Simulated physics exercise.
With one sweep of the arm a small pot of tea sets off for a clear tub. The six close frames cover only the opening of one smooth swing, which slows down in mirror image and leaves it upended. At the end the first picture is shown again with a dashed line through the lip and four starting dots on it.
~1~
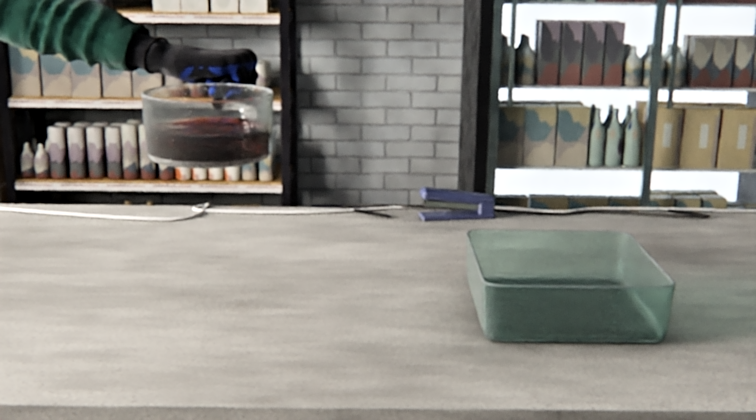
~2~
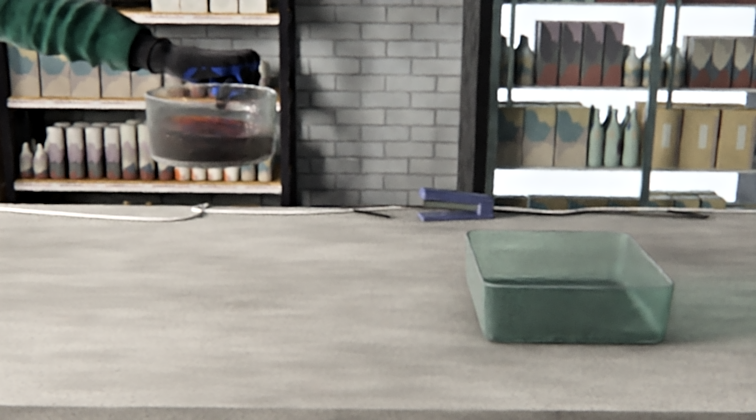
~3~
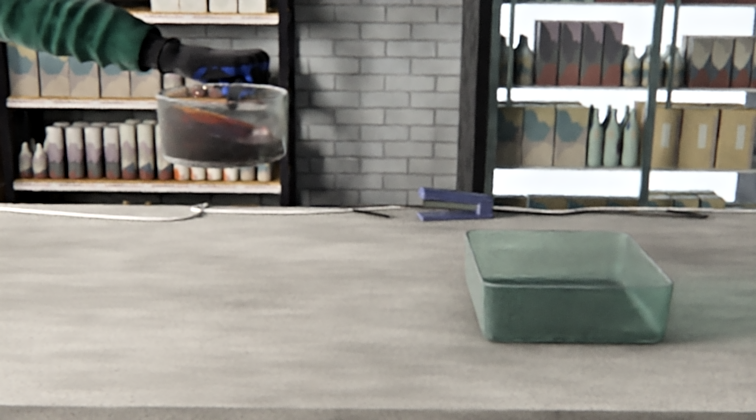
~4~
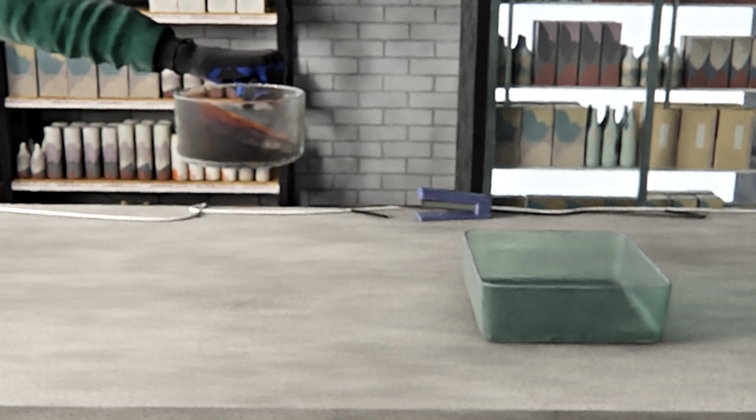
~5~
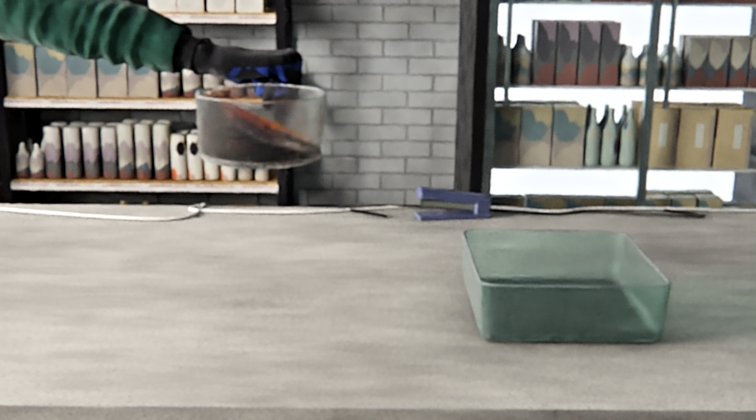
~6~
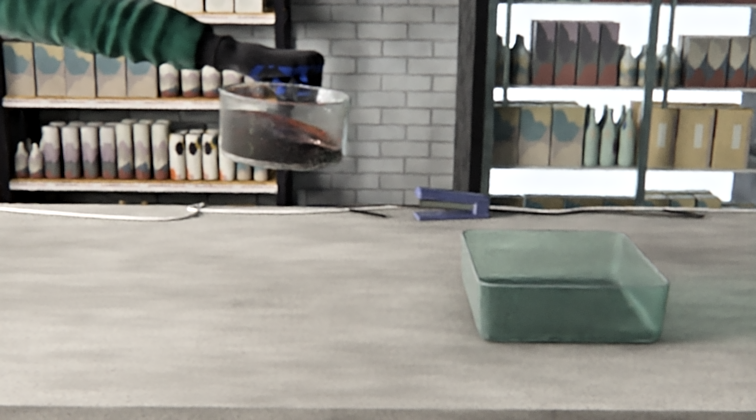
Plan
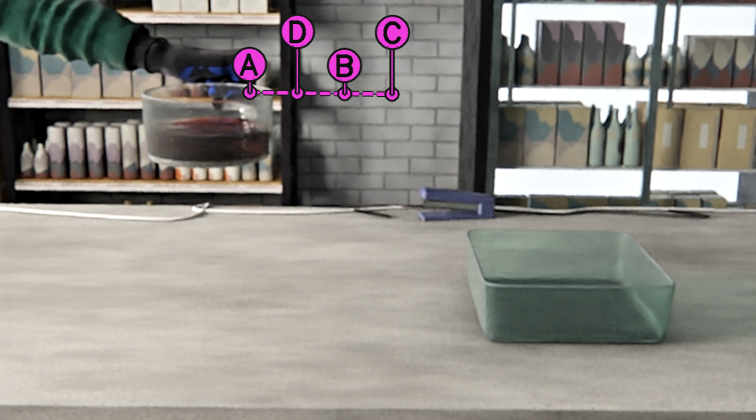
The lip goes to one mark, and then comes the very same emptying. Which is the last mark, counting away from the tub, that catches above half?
Choose B.
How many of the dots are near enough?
Two of the four.
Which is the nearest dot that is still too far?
Dot D.
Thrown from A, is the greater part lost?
Yes, that goes wrong.
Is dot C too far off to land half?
No, that is safe.
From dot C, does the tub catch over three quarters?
Yes.
On the marked copy, A at (249, 92); B at (344, 93); C at (392, 94); D at (297, 93).
Choosing A, about 11 % lands in the tub, 86 % falls short and 3 % goes beside or beyond.
Choosing B, about 73 % lands in the tub, 16 % falls short and 11 % goes beside or beyond.
Choosing C, about 87 % lands in the tub, 8 % falls short and 5 % goes beside or beyond.
Choosing D, about 32 % lands in the tub, 61 % falls short and 7 % goes beside or beyond.
